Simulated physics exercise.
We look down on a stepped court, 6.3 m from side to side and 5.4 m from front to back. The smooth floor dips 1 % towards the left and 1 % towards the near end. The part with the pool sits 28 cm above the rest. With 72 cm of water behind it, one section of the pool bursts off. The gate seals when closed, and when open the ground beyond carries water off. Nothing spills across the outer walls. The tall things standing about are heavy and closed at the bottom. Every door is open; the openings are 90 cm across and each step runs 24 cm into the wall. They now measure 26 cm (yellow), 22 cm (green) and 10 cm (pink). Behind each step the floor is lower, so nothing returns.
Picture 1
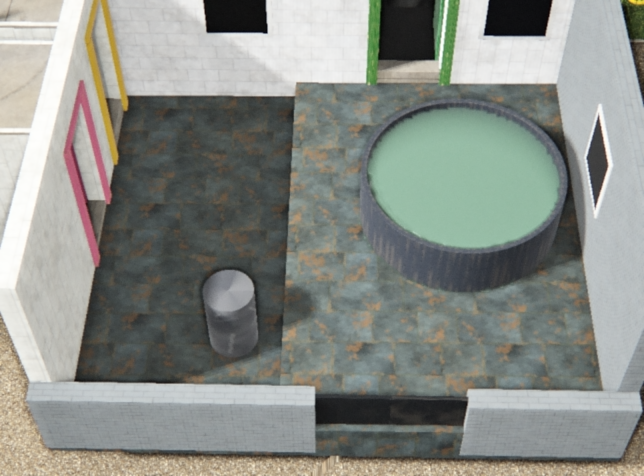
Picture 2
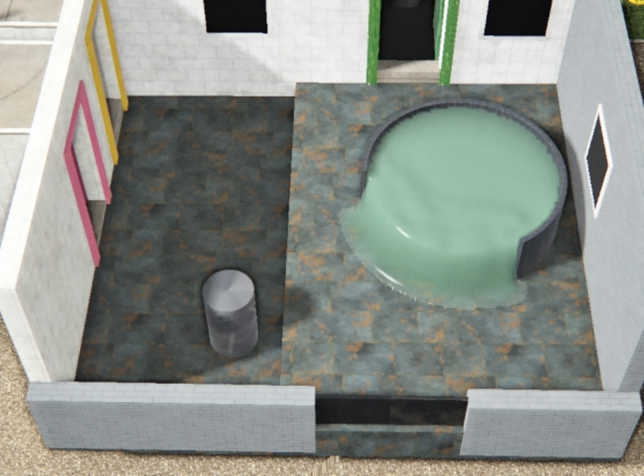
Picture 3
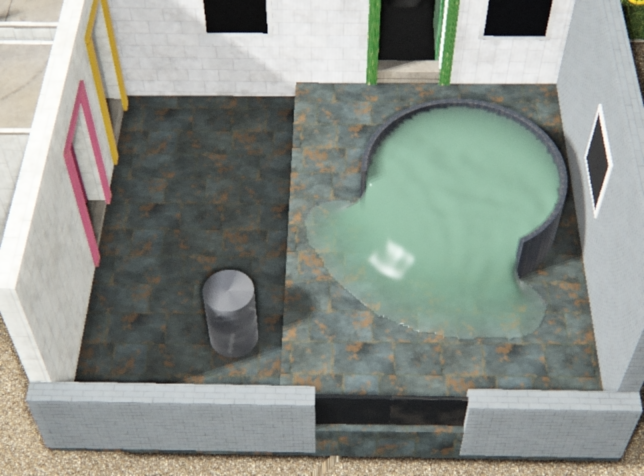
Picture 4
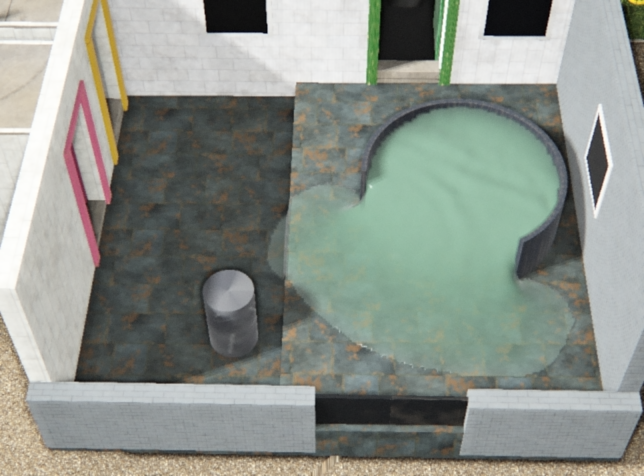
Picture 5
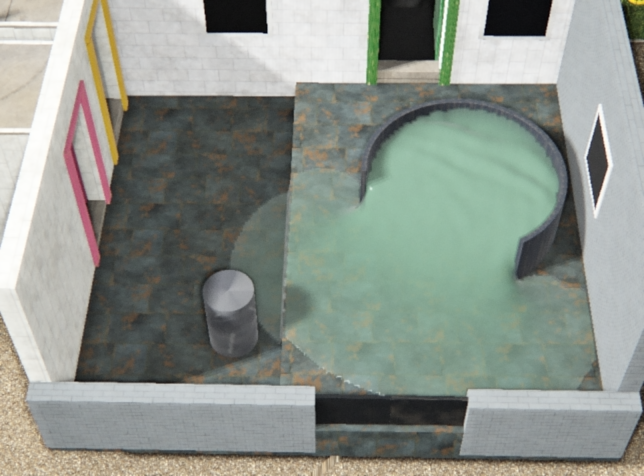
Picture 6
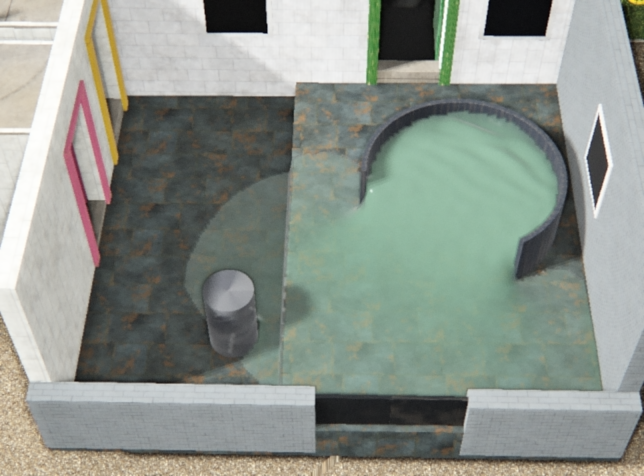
In a walled, tiled courtyard, green water bursting from a round pool's broken front, spreading across the floor and around a metal cylinder.
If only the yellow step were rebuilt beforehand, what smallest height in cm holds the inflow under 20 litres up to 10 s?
Close to 23 cm is just enough.
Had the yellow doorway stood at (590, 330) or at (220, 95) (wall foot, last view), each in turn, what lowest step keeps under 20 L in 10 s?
Roughly 11.0 and 22 cm.
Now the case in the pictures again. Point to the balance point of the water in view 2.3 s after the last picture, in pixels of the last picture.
At about (317, 308).
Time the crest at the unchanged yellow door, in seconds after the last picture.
Near 6.0 s.
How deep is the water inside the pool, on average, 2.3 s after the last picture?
About 14 cm.
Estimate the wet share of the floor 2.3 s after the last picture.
About 60 per cent.
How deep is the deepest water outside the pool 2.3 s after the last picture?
Up to some 48 cm.
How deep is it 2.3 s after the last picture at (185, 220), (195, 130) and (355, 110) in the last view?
About 2, 0 and 0 cm.
Then, 0.7 s after the last picture water covers 55 % of the floor, deepest (46 cm) near (235, 422); it has not reached the yellow door.
Then, 2.3 s after the last picture water covers 60 % of the floor, deepest (48 cm) near (83, 420); 3 cm at the yellow door, 0 litres in over its 26 cm step.
Then, 9.3 s after the last picture water covers 90 % of the floor, deepest (32 cm) near (144, 421); 18 cm at the yellow door, 5 litres in over its 26 cm step.
At the yellow door as built, the water peaked near 30 cm, 5.9 s after the last picture.
With a step of 20 cm, 43 litres would have come in within the 10 s; with 27 cm, 3 litres. So under 20 litres takes about 23 cm.
